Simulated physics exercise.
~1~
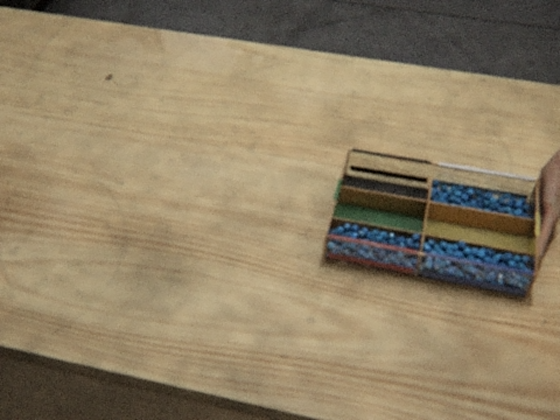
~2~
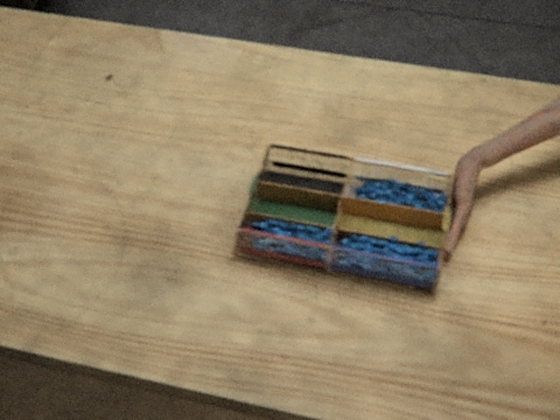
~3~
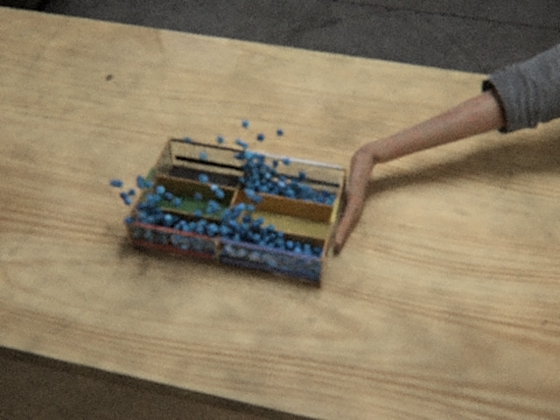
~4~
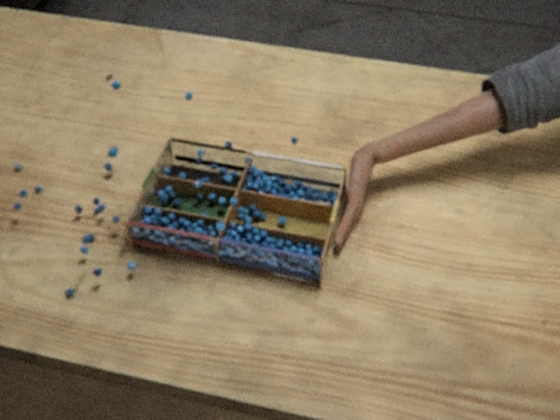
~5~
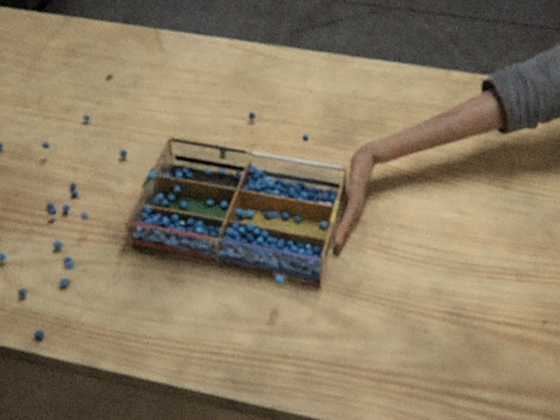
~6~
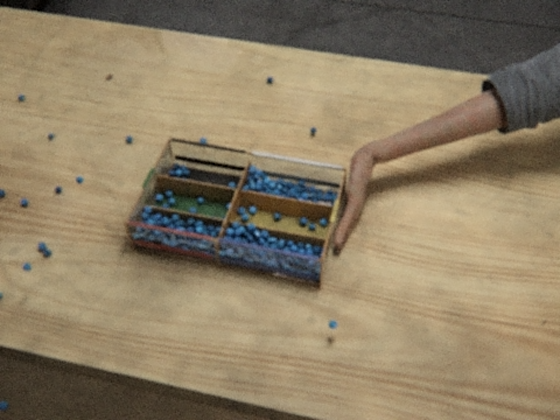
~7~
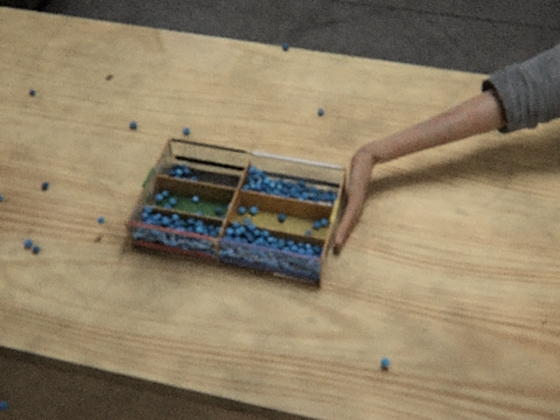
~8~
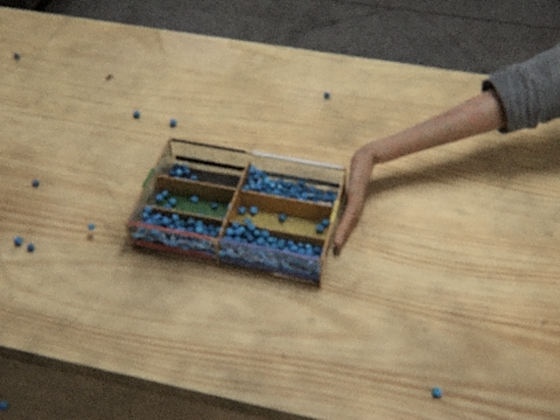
A divided tray of small blue balls slides left across a wooden table, pushed by a hand at its right side, and stops abruptly. Balls leap up and scatter over the tabletop, some rolling away, while most remain in the tray, with the hand still resting against it.
